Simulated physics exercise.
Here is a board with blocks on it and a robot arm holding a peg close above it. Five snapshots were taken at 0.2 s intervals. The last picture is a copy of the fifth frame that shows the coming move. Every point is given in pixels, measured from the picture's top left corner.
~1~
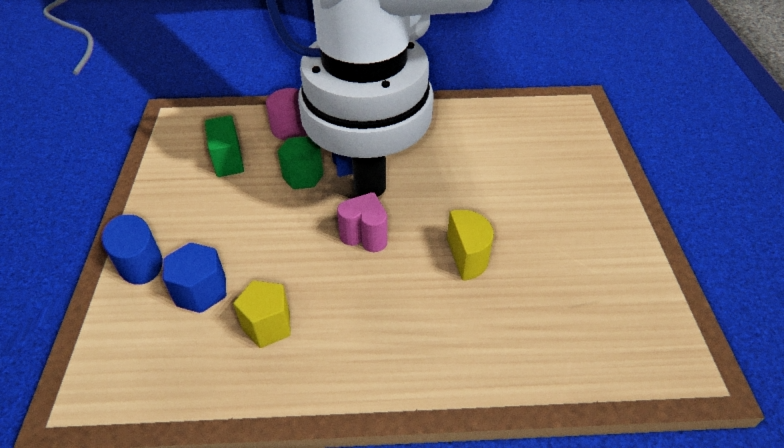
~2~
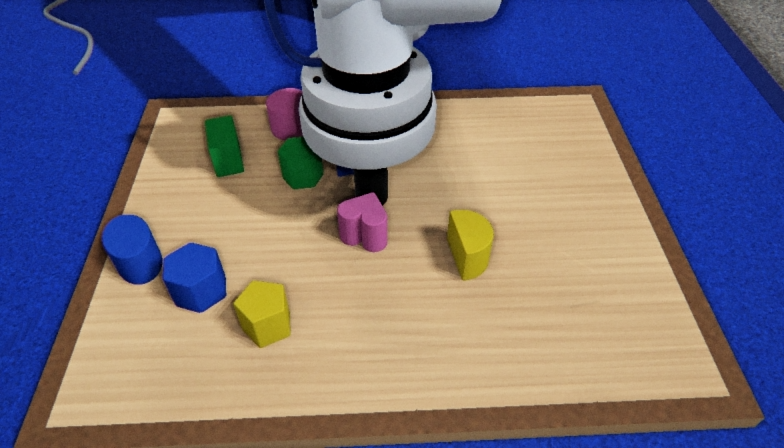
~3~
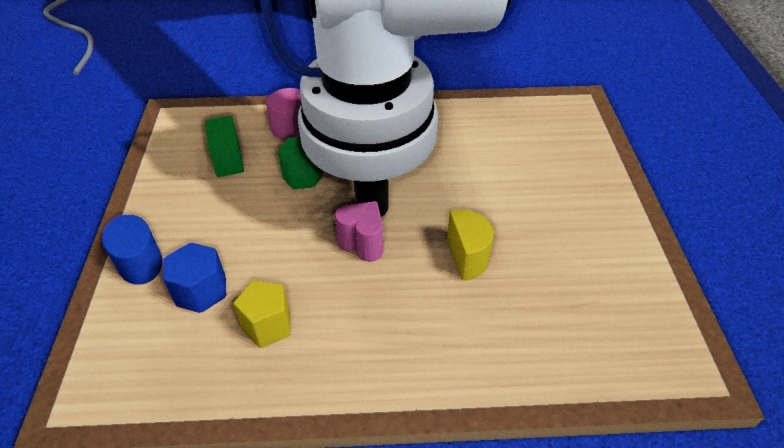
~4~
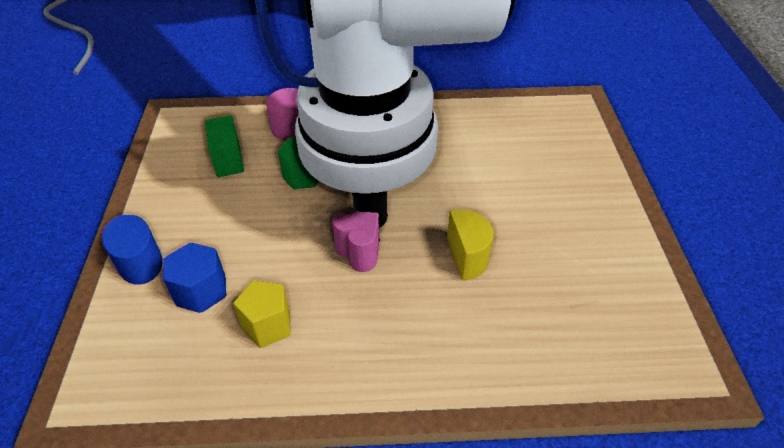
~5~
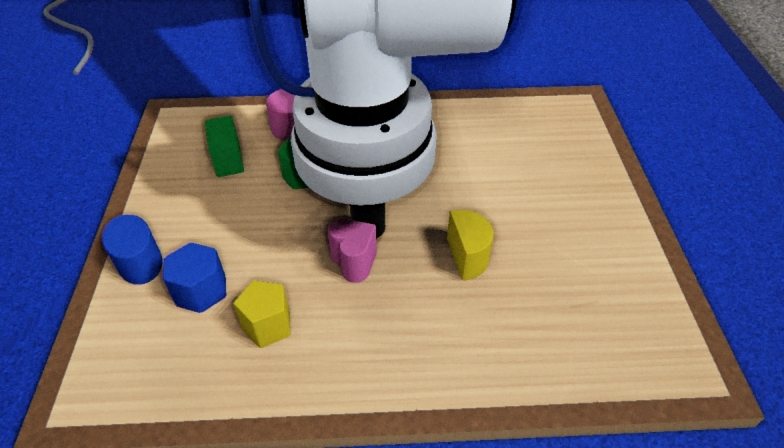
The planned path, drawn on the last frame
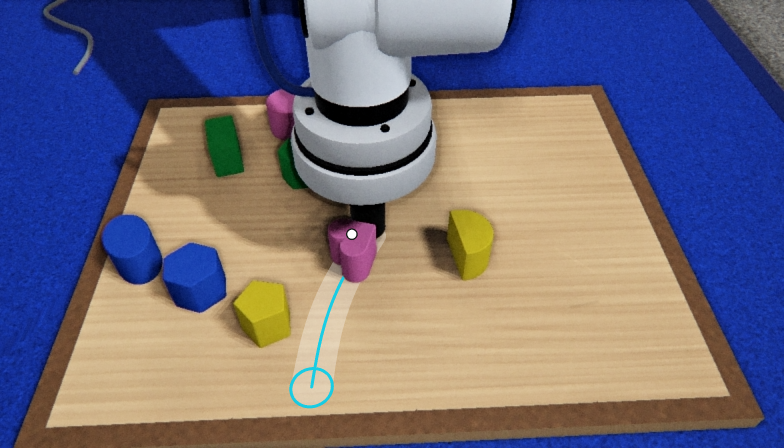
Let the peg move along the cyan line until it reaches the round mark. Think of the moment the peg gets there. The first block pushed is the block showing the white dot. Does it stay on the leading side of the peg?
The peg has lost it.
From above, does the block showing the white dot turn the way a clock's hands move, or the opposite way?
Spins clockwise.
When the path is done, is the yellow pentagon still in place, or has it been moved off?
Its place changes.
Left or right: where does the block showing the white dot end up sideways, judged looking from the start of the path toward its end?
The shift goes right.
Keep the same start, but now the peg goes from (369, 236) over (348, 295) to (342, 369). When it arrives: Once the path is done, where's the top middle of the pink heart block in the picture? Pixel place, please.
It should be at (296, 320) by then.
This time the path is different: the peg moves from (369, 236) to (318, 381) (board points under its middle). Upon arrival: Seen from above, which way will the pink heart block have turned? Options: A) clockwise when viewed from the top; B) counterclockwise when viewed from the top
Answer: A.
Path on the board, from (369, 236) via (332, 302), ending at (312, 387); the dot is on the pink heart block.
On the path given first. One third of the way, peg at (342, 271); pink heart block at (318, 280), turned 10° clockwise.
Two thirds of the way, peg at (322, 322); yellow pentagon at (247, 305), turned 15° clockwise; pink heart block at (281, 328), turned 55° clockwise.
At the end, peg at (310, 380); yellow pentagon at (246, 305), turned 20° clockwise; pink heart block at (263, 348), turned 75° clockwise; yellow half-round block in place.
